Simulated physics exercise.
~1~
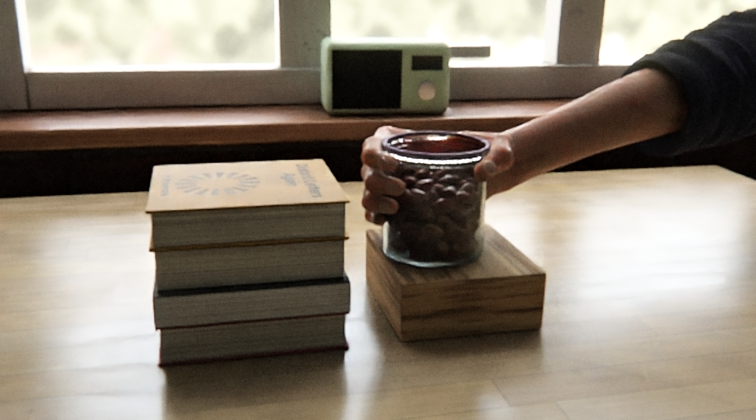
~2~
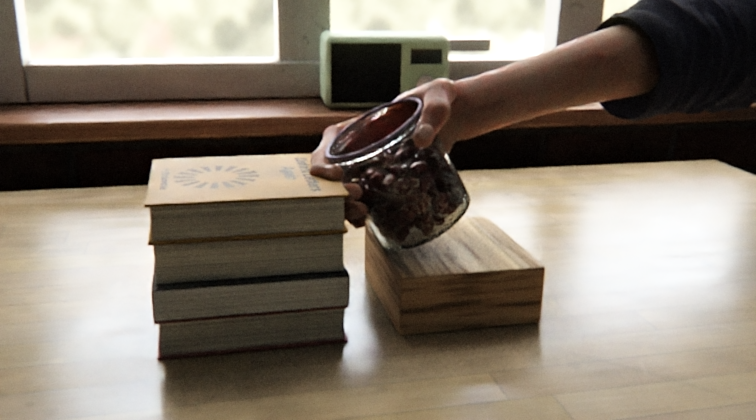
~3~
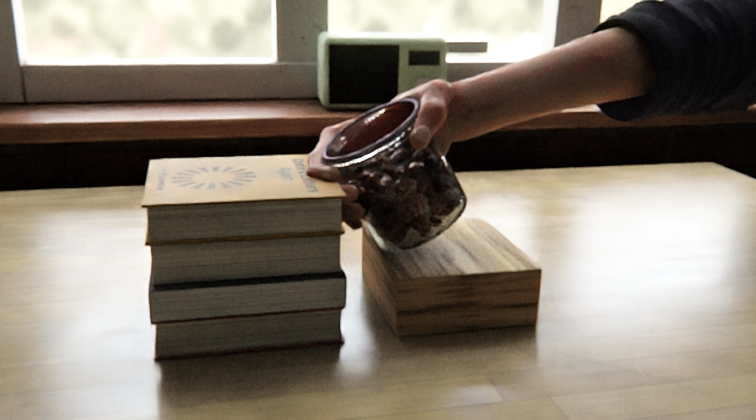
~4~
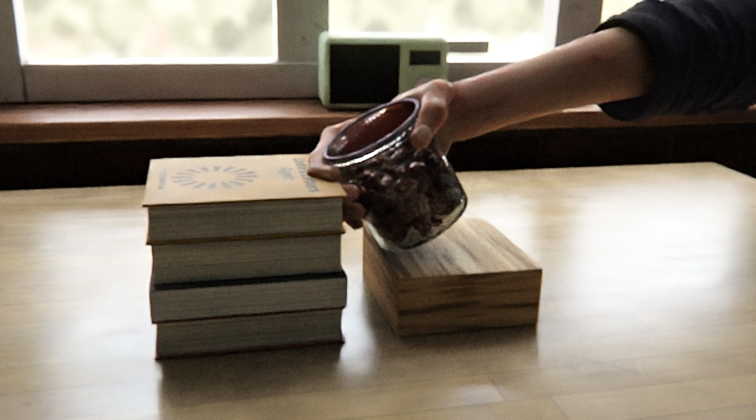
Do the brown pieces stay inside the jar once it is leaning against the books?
Yes, they all stay inside. The hand holds the jar leaning against the stack of books and nothing comes out.
